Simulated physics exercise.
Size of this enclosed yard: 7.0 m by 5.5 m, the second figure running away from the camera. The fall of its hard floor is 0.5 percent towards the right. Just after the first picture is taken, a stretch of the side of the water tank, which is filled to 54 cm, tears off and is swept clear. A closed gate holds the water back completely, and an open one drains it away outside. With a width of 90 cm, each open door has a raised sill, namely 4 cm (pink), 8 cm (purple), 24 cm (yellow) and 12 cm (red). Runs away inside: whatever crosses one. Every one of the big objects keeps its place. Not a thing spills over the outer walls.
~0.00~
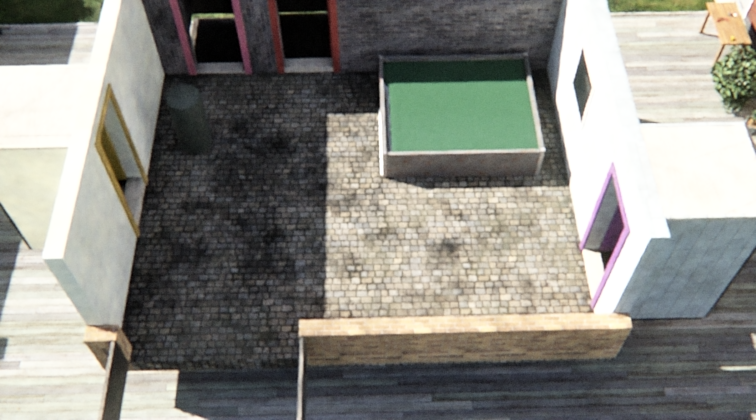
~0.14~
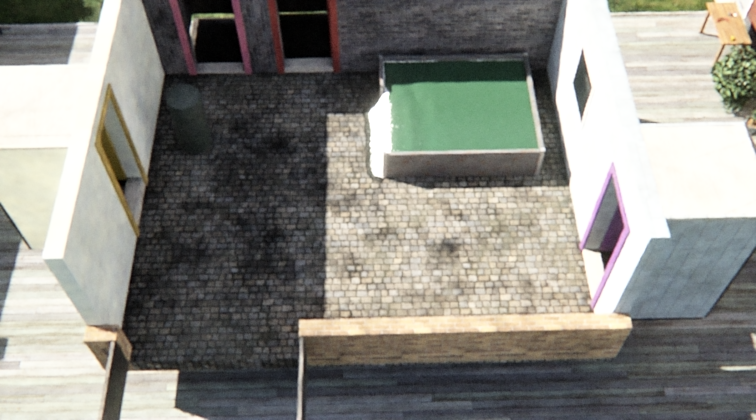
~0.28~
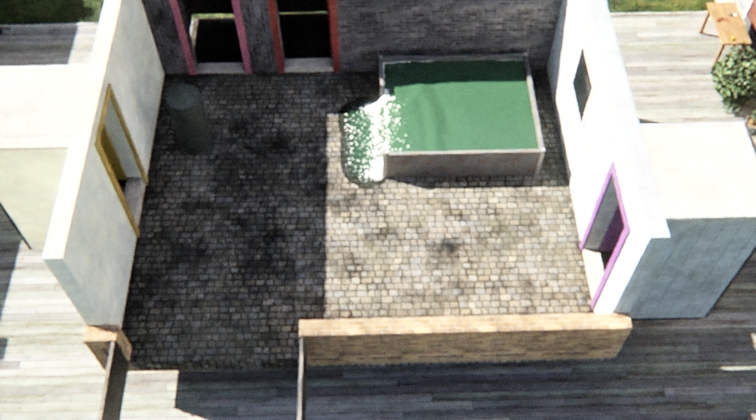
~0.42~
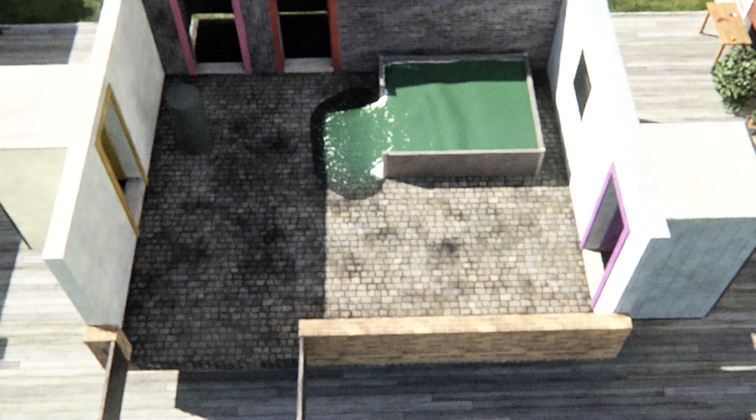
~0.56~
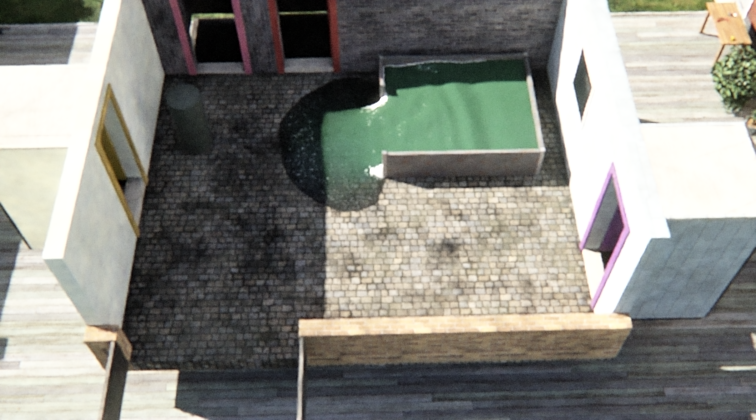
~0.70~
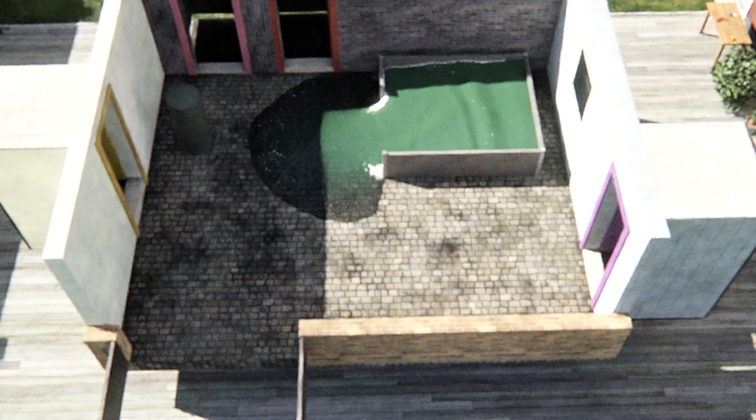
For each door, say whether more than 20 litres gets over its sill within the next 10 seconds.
In the end the pink door lets in more than the cap, the purple door lets in less than the cap, the yellow door lets in less than the cap, the red door lets in less than the cap.
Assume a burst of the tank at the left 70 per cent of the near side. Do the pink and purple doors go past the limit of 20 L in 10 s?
Pink stays inside, purple goes beyond, judged against that limit.
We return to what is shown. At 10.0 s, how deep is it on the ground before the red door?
4.5 cm or so.
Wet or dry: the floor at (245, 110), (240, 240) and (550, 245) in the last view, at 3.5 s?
Listed in sequence, the spots are drenched, drenched and bone dry.
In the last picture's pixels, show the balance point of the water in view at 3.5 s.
I'd say somewhere around (327, 152).
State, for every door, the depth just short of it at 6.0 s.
Centimetres: Pink 11 / purple 0 / yellow 7 / red 9.
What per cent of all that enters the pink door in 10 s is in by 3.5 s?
Some 20 per cent by then.
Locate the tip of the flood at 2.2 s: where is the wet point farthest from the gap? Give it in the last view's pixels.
I'd put it close to (130, 282).
After 1.4 s water covers 35 % of the floor and is deepest (28 cm) near (373, 149); pink door not reached, purple door not reached, yellow door not reached, red door 6 cm at the sill, 0 L in.
After 2.2 s water covers 45 % of the floor and is deepest (36 cm) near (164, 83); pink door 8 cm at the sill, 2 L in, purple door not reached, yellow door 23 cm at the sill, 0 L in, red door 4 cm at the sill, 0 L in.
After 3.5 s water covers 55 % of the floor and is deepest (28 cm) near (121, 335); pink door 16 cm at the sill, 45 L in, purple door not reached, yellow door 21 cm at the sill, 1 L in, red door 5 cm at the sill, 0 L in.
After 6.0 s water covers 60 % of the floor and is deepest (14 cm) near (119, 346); pink door 11 cm at the sill, 177 L in, purple door not reached, yellow door 7 cm at the sill, 1 L in, red door 9 cm at the sill, 0 L in.
After 10.0 s water covers 80 % of the floor and is deepest (8 cm) near (546, 70); pink door 8 cm at the sill, 242 L in, purple door not reached, yellow door 7 cm at the sill, 1 L in, red door 4 cm at the sill, 0 L in.
